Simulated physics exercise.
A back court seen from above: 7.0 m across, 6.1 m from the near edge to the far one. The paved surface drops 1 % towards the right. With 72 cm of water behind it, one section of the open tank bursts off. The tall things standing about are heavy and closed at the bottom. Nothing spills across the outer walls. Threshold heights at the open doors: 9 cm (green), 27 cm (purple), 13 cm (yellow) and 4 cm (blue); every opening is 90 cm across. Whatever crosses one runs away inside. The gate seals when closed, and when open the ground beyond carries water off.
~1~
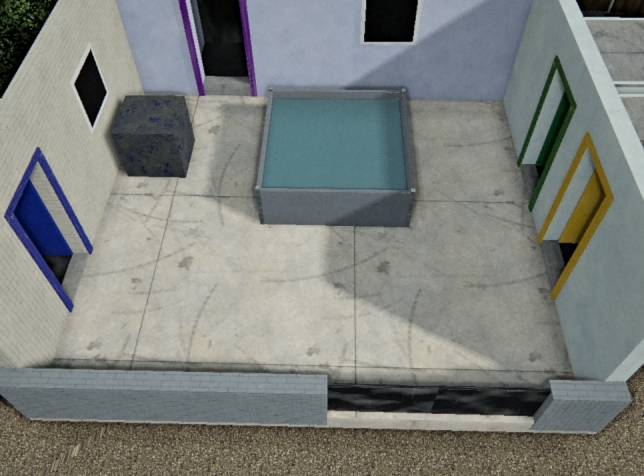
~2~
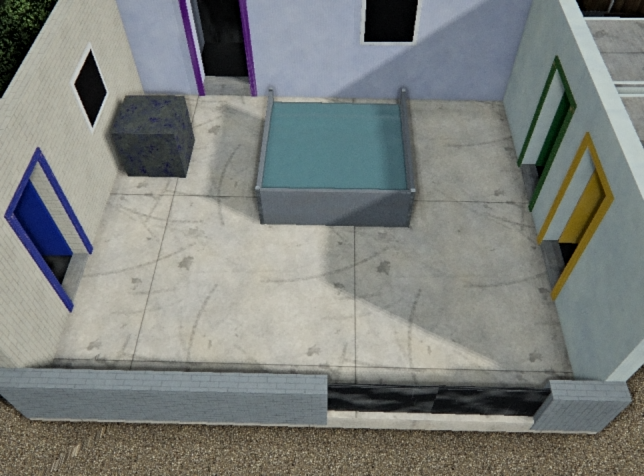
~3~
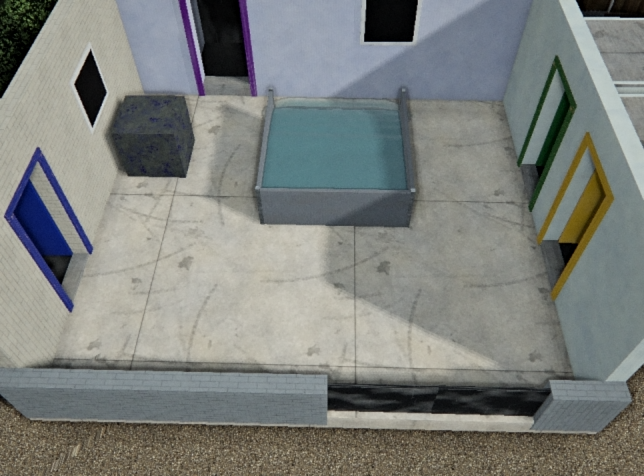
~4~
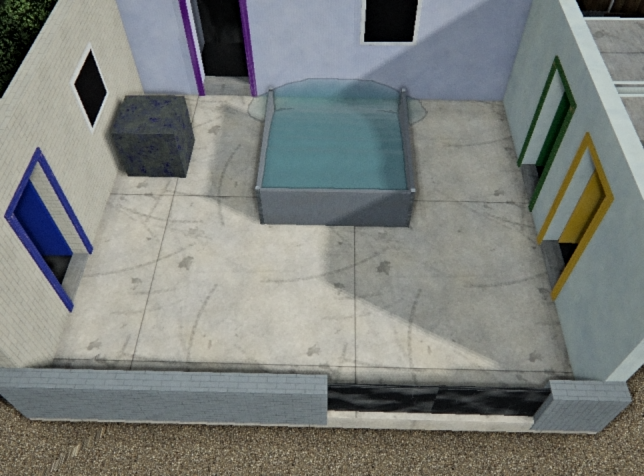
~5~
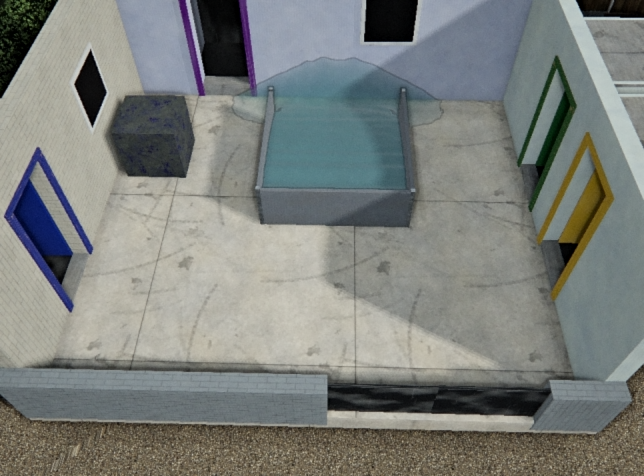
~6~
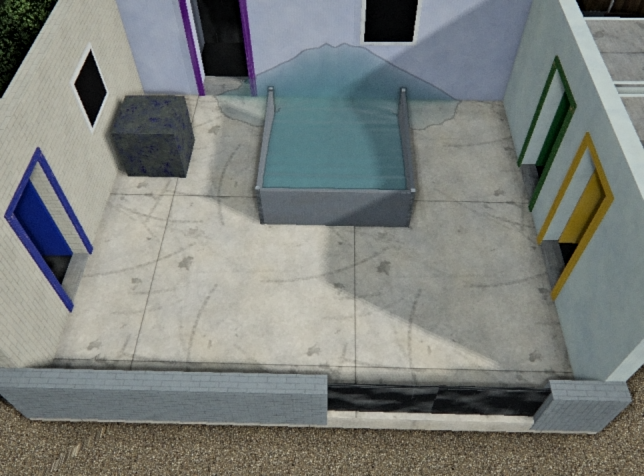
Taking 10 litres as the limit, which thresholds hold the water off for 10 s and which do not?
The water let in: At the green door it goes over the limit; at the purple door it keeps below the limit; at the yellow door it stays under the limit; at the blue door it passes the limit.
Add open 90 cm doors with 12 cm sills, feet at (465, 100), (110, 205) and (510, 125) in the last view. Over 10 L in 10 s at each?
In turn: Above, under, over.
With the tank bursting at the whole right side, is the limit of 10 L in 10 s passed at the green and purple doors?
Against that limit: Green past it, purple below.
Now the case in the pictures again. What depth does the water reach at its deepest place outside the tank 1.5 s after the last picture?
Roughly 49 cm.
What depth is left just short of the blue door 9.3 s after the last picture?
Roughly 9.5 cm deep.
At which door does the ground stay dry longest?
The blue one.
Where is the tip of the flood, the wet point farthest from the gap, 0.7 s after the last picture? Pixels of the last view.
Near (144, 99).
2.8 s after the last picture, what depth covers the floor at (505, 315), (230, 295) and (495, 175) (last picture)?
Roughly 4, 0 and 14 cm, in turn.
Then, 0.7 s after the last picture water covers 20 % of the floor and is deepest (56 cm) near (339, 102); green door not reached, purple door 18 cm at the sill, 0 L in, yellow door not reached, blue door not reached.
Then, 1.5 s after the last picture water covers 25 % of the floor and is deepest (49 cm) near (499, 106); green door 14 cm at the sill, 0 L in, purple door 20 cm at the sill, 0 L in, yellow door not reached, blue door not reached.
Then, 2.8 s after the last picture water covers 65 % of the floor and is deepest (32 cm) near (199, 100); green door 13 cm at the sill, 14 L in, purple door 12 cm at the sill, 0 L in, yellow door 7 cm at the sill, 0 L in, blue door 3 cm at the sill, 0 L in.
Then, 5.3 s after the last picture water covers 90 % of the floor and is deepest (22 cm) near (499, 106); green door 9 cm at the sill, 23 L in, purple door 18 cm at the sill, 1 L in, yellow door 5 cm at the sill, 0 L in, blue door 2 cm at the sill, 0 L in.
Then, 9.3 s after the last picture water covers 100 % of the floor and is deepest (17 cm) near (547, 298); green door 6 cm at the sill, 25 L in, purple door 11 cm at the sill, 1 L in, yellow door 8 cm at the sill, 0 L in, blue door 9 cm at the sill, 24 L in.
